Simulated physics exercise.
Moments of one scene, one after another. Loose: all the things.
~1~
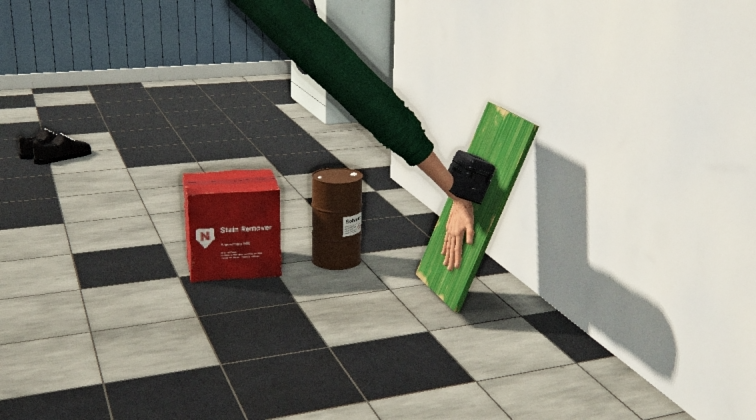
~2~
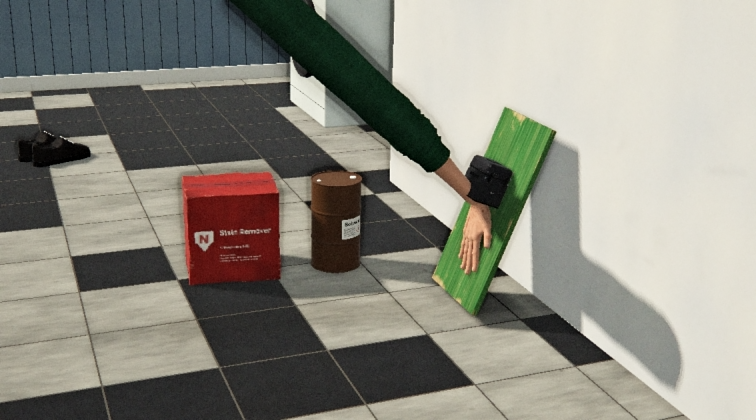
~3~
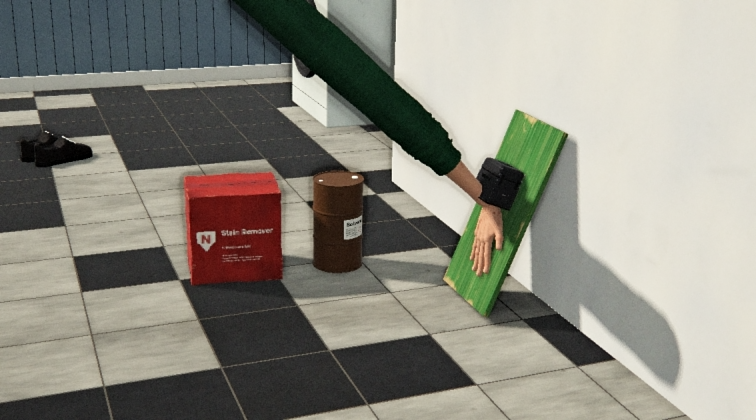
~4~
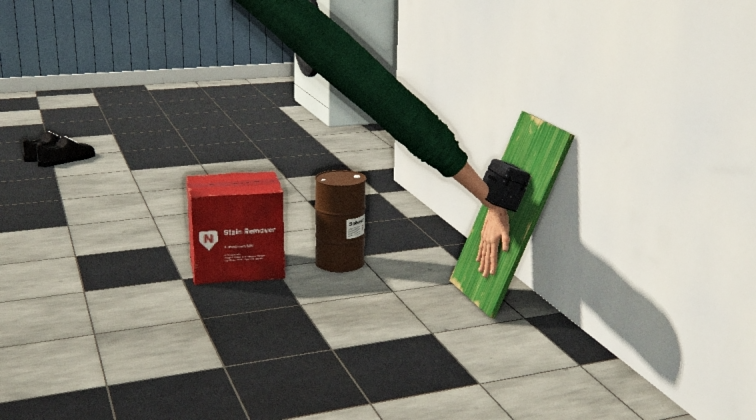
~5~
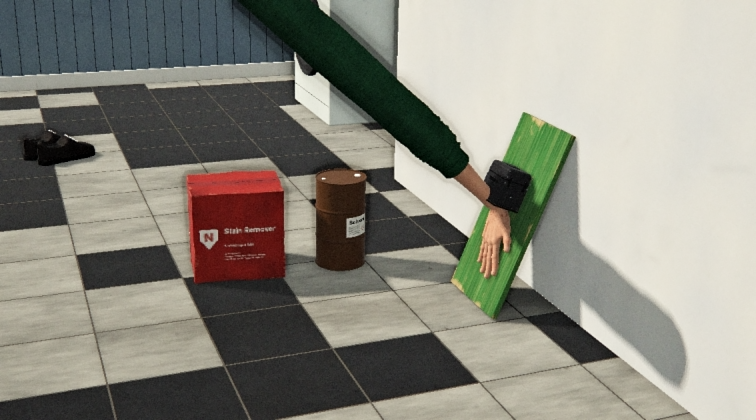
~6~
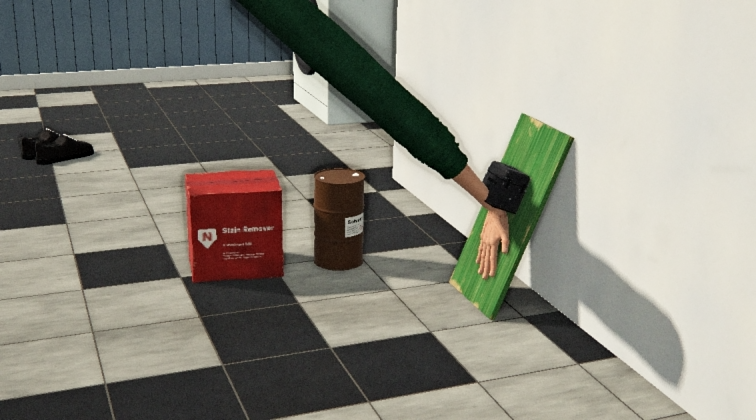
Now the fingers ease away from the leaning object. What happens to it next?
It stays where it is.
Then, 0.20 s past the last view, nothing moves.
Then, 0.50 s past the last view, green board resting near (508, 215).
Finally, all 3 still in place. Final places as the last picture's camera would see them, green board near (508, 215). The board remains leaning.
